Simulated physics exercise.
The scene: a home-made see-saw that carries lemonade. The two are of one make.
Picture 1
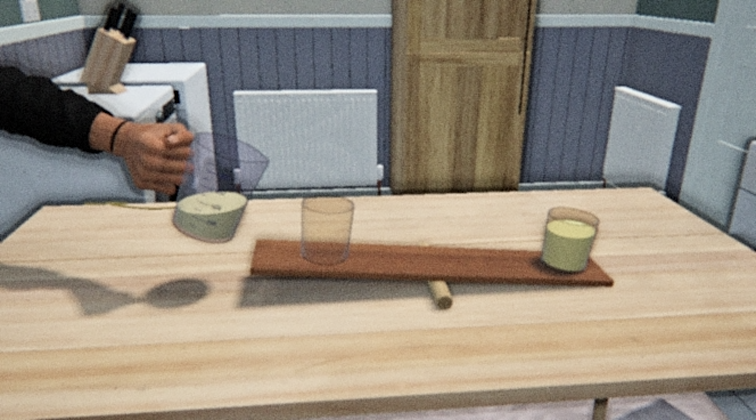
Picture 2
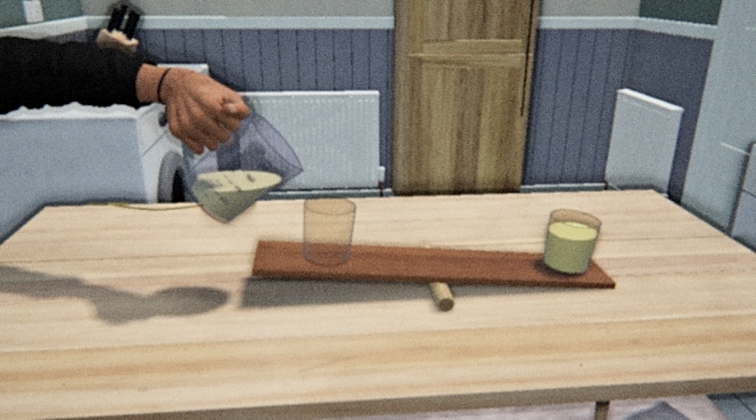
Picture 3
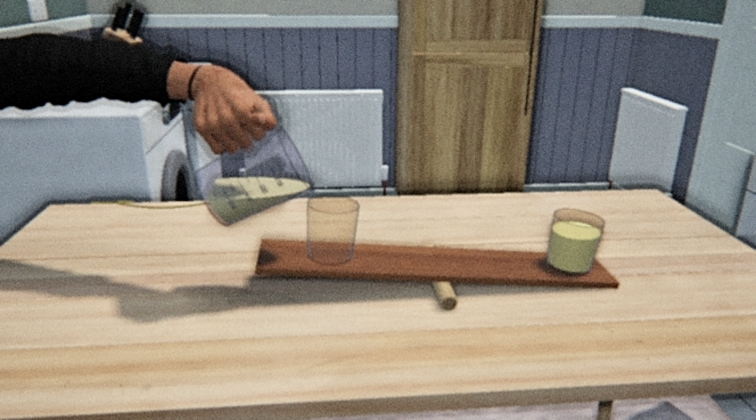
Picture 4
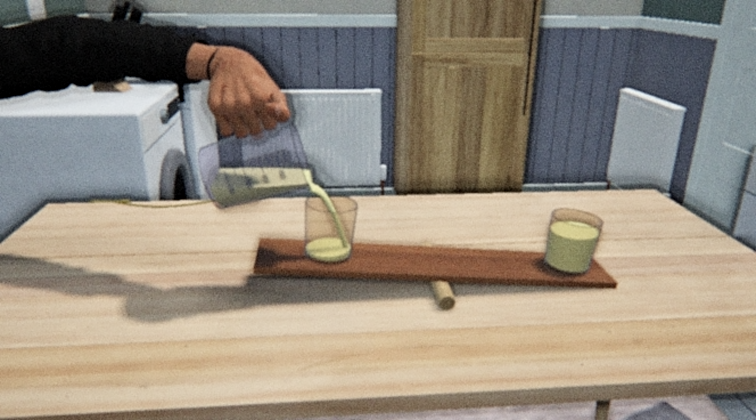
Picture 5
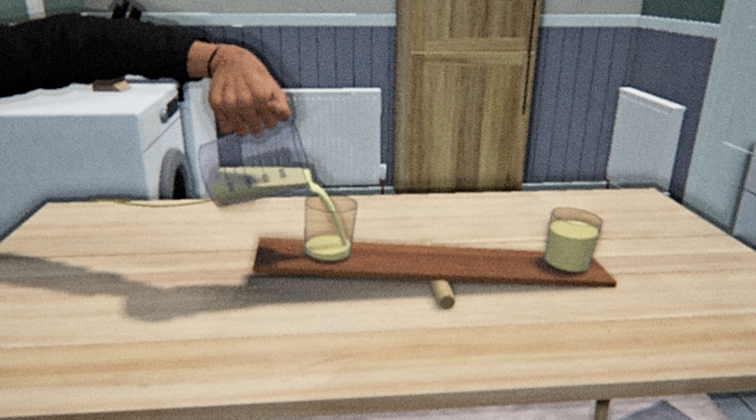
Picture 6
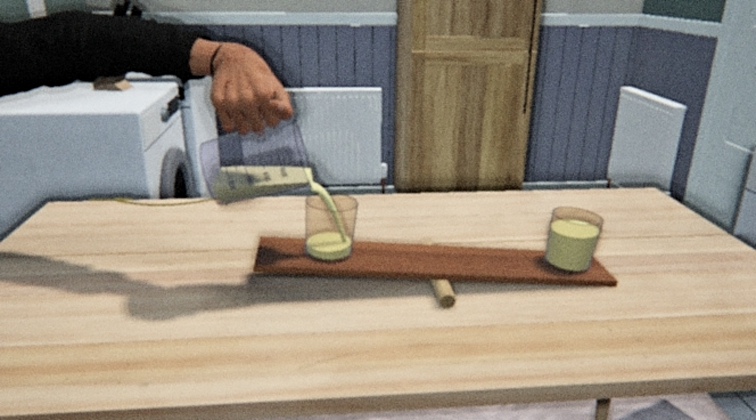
A hand carried a clear jug of pale yellow lemonade over a tilted board on a rolling pin, tipped it, and poured a little into the empty left tumbler, while the fuller right one stayed low.
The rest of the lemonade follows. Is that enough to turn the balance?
In the end the plank does not move.
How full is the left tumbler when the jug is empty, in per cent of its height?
I make it 75 per cent.
A moment on, the left tumbler is about half full; the plank leans as before.
Further on, the left tumbler is about two thirds full; the plank leans as before.
When it is over, the left tumbler is about three quarters full; the plank leans as before.
